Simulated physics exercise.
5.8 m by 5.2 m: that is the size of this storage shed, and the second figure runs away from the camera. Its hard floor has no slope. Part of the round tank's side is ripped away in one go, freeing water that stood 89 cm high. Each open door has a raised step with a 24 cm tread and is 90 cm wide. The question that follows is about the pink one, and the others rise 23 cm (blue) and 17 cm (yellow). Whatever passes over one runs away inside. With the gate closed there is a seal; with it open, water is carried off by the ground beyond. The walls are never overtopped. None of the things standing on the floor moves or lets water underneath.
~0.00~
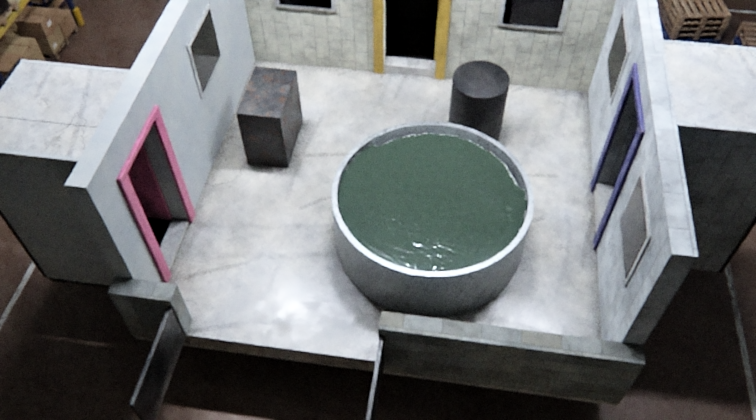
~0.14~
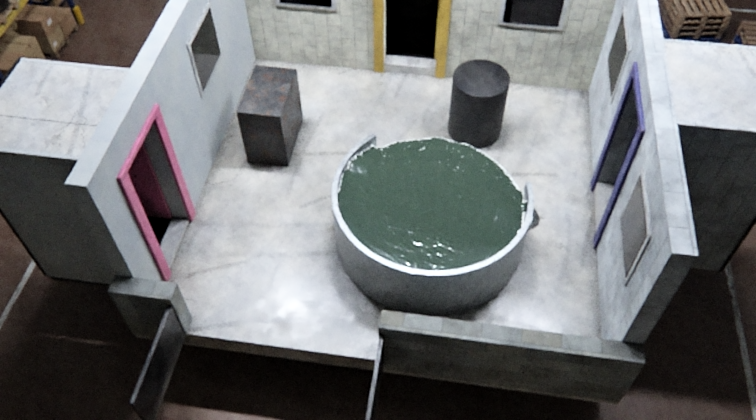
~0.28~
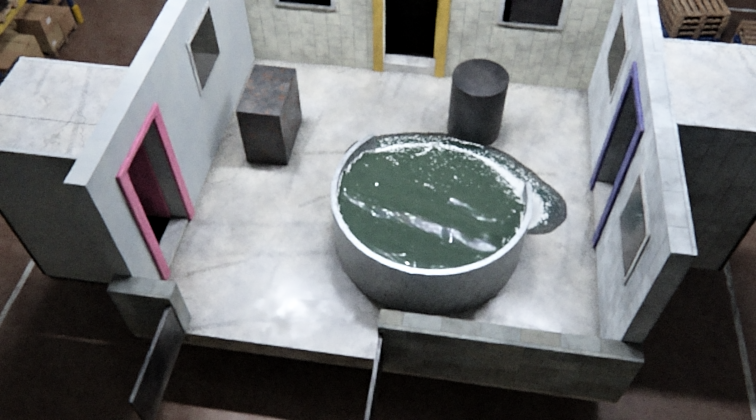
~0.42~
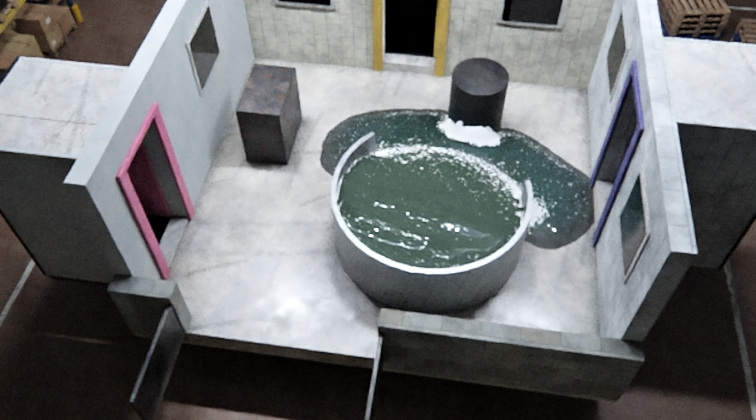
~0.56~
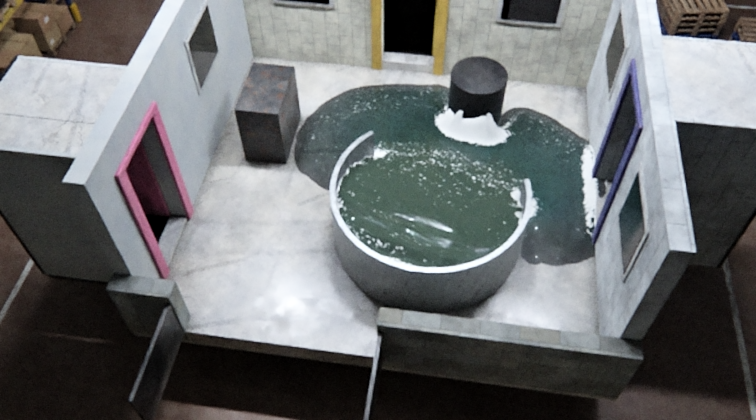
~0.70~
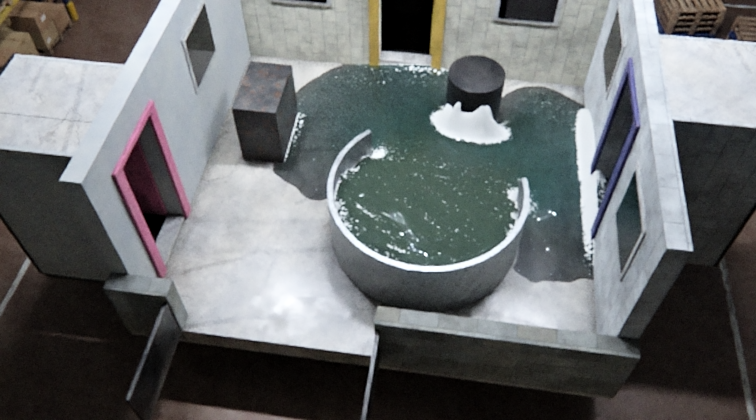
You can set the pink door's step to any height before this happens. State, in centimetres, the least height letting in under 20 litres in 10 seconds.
It is roughly 11.5 cm.
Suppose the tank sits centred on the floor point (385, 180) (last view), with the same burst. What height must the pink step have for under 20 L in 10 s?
Close to 14.5 cm would do it.
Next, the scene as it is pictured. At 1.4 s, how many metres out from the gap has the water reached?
Reach: Approx. 4.2 m.
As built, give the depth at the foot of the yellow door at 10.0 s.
The depth there is around 8.0 cm.
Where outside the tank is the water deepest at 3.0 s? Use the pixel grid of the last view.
Near pixel (249, 60).
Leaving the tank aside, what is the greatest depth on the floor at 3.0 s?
Around 48 centimetres.
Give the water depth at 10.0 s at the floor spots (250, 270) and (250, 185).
Depths of around 10 and 7 centimetres.
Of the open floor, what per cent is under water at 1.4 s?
Roughly 50 percent of the floor is wet.
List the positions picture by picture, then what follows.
In the first frame, the round tank at (432, 196) is whole and still, 89 cm deep; the pink door at (161, 203) is dry.
In the second frame, the gap is on the far side, the front 0.3 m out at (535, 219); the back of the round tank holds 89 cm.
In the third frame, the gap is on the far side, the front 0.8 m out at (555, 196); the back of the round tank holds 89 cm.
In the fourth frame, the front is at (587, 183), 1.4 m from the gap on the far side; 4.8 m2 of floor is wet, 87 cm left at the back.
In the fifth frame, the gap is on the far side, the front 1.9 m out at (354, 93); the back of the round tank holds 79 cm.
In the sixth frame, the front is at (351, 65), 2.5 m from the gap on the far side; 10.4 m2 of floor is wet, 75 cm left at the back; 1.9 m in a straight line remain to the pink door at (156, 198).
After 1.4 s water covers 50 % of the floor, deepest (72 cm) near (583, 92); it has not reached the pink door.
After 3.0 s water covers 70 % of the floor, deepest (48 cm) near (249, 60); 7 cm at the pink door, 0 litres in over its 7 cm step.
After 10.0 s water covers 100 % of the floor, deepest (14 cm) near (503, 172); 12 cm at the pink door, 63 litres in over its 7 cm step.
At the pink door as built, the water arrived by 3.0 s and peaked near 15 cm at 8.0 s.
Run again over the same 10 s with other heights there, 32 litres in over 10 cm, 9 litres over 14 cm. The limit of 20 litres is kept from about 11.5 cm up.
